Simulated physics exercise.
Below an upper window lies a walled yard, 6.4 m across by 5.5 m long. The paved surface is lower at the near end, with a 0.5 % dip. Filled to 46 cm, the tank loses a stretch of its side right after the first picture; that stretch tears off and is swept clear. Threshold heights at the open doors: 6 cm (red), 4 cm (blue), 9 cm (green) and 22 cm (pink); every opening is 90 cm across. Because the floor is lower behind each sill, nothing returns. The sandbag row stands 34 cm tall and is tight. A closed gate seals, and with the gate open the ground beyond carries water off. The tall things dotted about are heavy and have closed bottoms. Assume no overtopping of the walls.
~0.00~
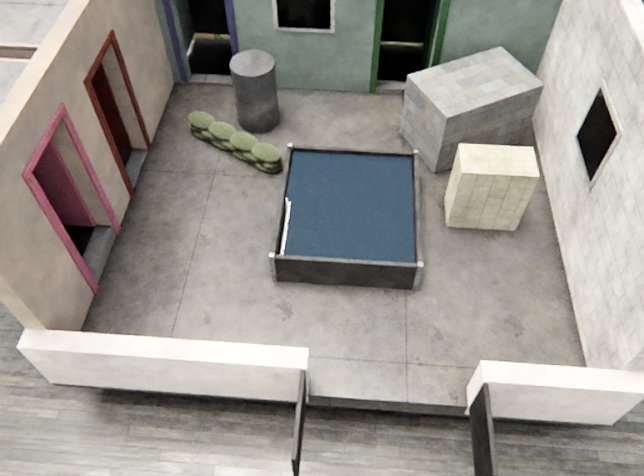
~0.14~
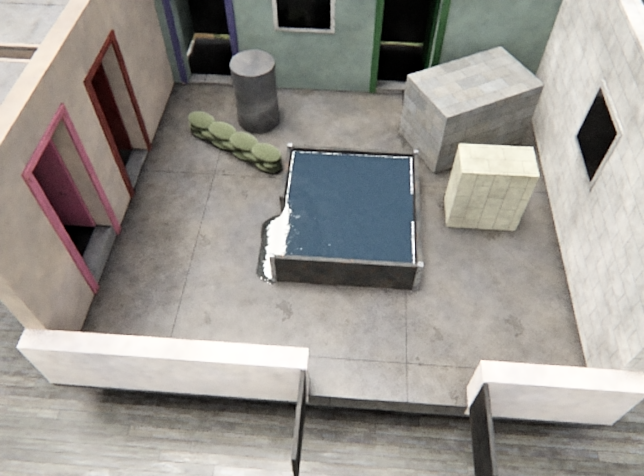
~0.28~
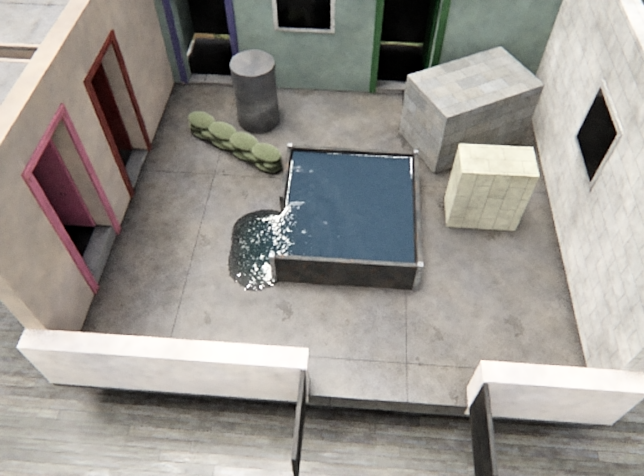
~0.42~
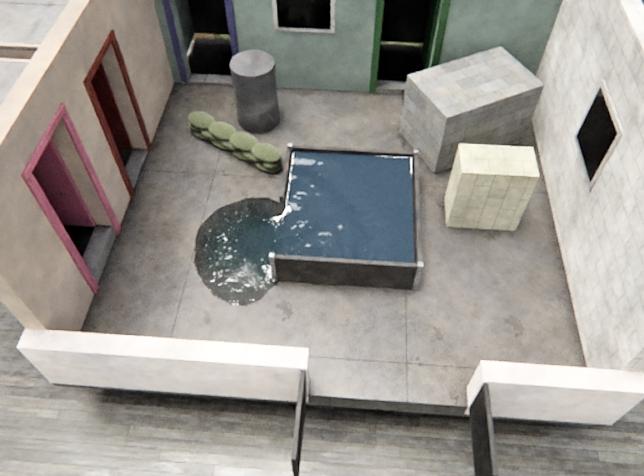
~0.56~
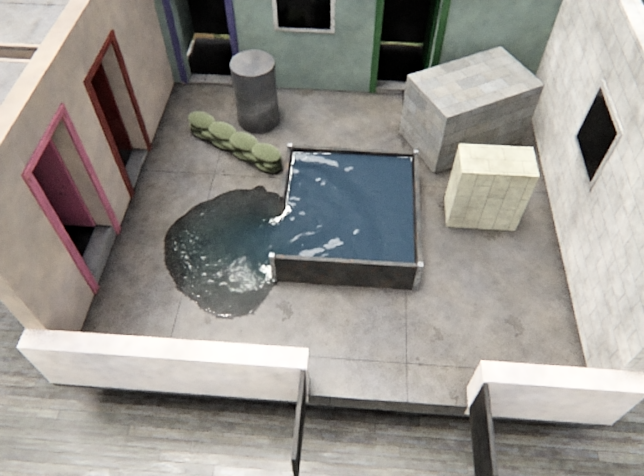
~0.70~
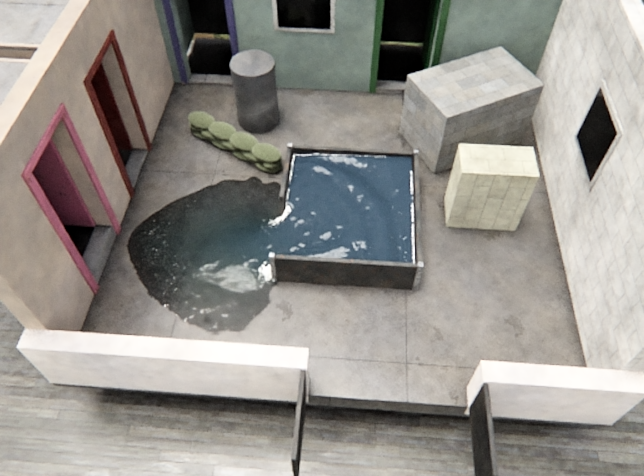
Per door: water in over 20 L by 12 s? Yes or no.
Red door yes, blue door yes, green door no, pink door no.
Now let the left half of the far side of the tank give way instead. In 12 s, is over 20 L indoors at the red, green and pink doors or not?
Then it goes red fine, green too high, pink fine.
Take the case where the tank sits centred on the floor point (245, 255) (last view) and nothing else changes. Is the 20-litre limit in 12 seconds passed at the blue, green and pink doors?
Blue: Too much; green: Within limit; pink: Too much.
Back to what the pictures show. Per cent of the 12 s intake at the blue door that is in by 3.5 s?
That works out near 0%.
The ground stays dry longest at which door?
Green.
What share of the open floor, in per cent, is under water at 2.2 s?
Some 25 per cent of the floor is wet.
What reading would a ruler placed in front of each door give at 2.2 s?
Door by door, in cm: Red reads 12, blue reads 0, green reads 0, pink reads 22.
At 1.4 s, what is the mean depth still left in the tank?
34 cm.
After 1.4 s water covers 20 % of the floor and is deepest (23 cm) near (264, 252); red door 5 cm at the sill, 0 L in, blue door not reached, green door not reached, pink door 21 cm at the sill, 0 L in.
After 2.2 s water covers 25 % of the floor and is deepest (34 cm) near (76, 345); red door 12 cm at the sill, 6 L in, blue door not reached, green door not reached, pink door 22 cm at the sill, 0 L in.
After 3.5 s water covers 35 % of the floor and is deepest (19 cm) near (131, 233); red door 10 cm at the sill, 24 L in, blue door 9 cm at the sill, 2 L in, green door not reached, pink door 17 cm at the sill, 1 L in.
After 7.0 s water covers 70 % of the floor and is deepest (12 cm) near (71, 358); red door 8 cm at the sill, 40 L in, blue door 9 cm at the sill, 63 L in, green door 1 cm at the sill, 0 L in, pink door 10 cm at the sill, 2 L in.
After 12.0 s water covers 95 % of the floor and is deepest (9 cm) near (71, 358); red door 6 cm at the sill, 47 L in, blue door 5 cm at the sill, 92 L in, green door 3 cm at the sill, 0 L in, pink door 8 cm at the sill, 2 L in.
